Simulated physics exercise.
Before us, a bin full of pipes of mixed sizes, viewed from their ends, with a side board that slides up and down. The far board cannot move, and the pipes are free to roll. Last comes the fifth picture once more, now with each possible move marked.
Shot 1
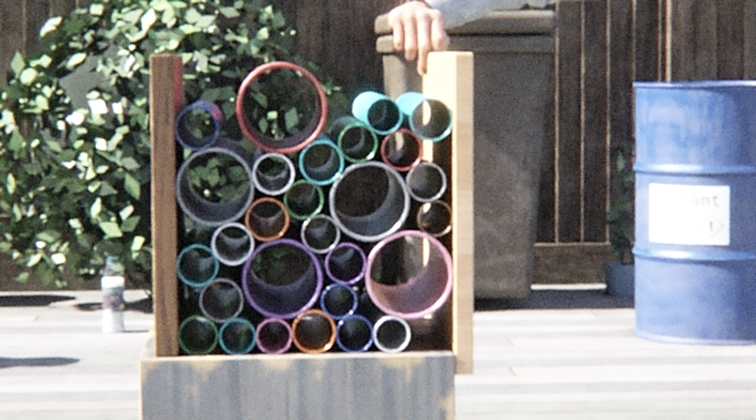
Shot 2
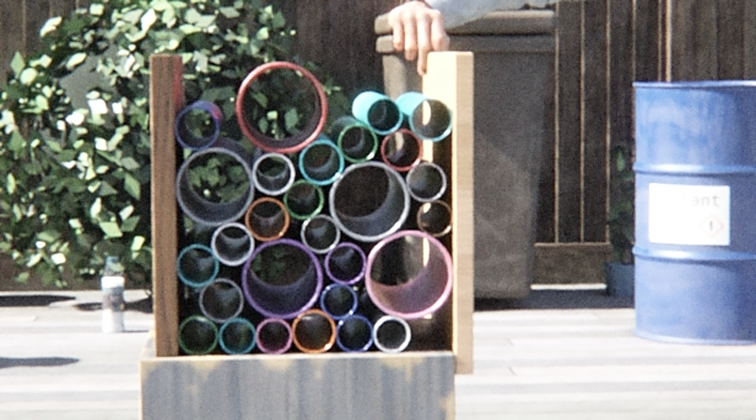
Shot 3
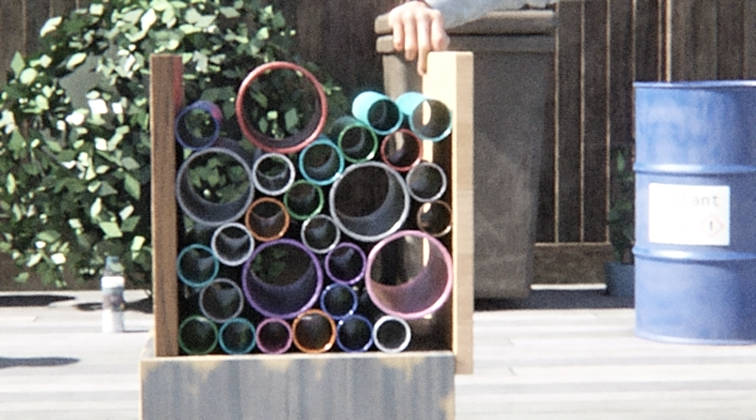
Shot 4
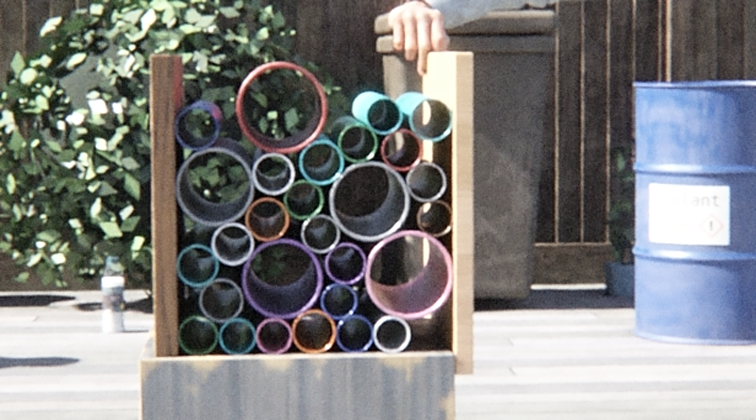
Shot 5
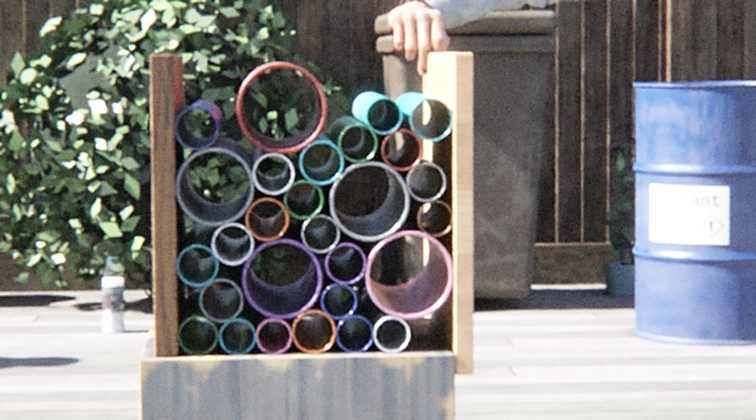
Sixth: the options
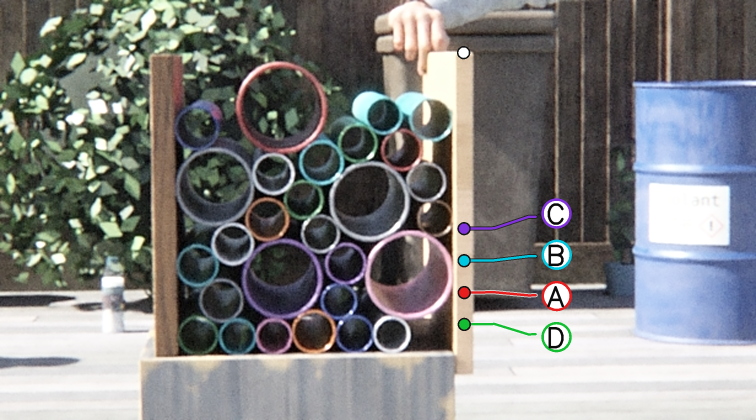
On a sunlit deck beside a leafy bush and a blue barrel, pipes of mixed sizes and colours sit stacked in an open-fronted bin, while a hand rests at the top of the right side board and nothing visibly moves.
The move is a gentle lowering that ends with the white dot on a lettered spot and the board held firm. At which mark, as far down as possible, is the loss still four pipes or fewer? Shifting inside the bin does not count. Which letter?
It can be let down to C.
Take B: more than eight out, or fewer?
At B, fewer than eight.
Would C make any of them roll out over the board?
At C: Yes.
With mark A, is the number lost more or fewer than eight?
It loses fewer than eight.
On the marked copy, A at (464, 293); B at (464, 261); C at (464, 229); D at (464, 324); the white dot at (464, 52).
With C. Early on, top of the board (454, 130).
Further on, top of the board (454, 218).
At the end, top of the board (454, 228), one out over the board.
As for the rest, A five out over the board; B five out over the board; D five out over the board.
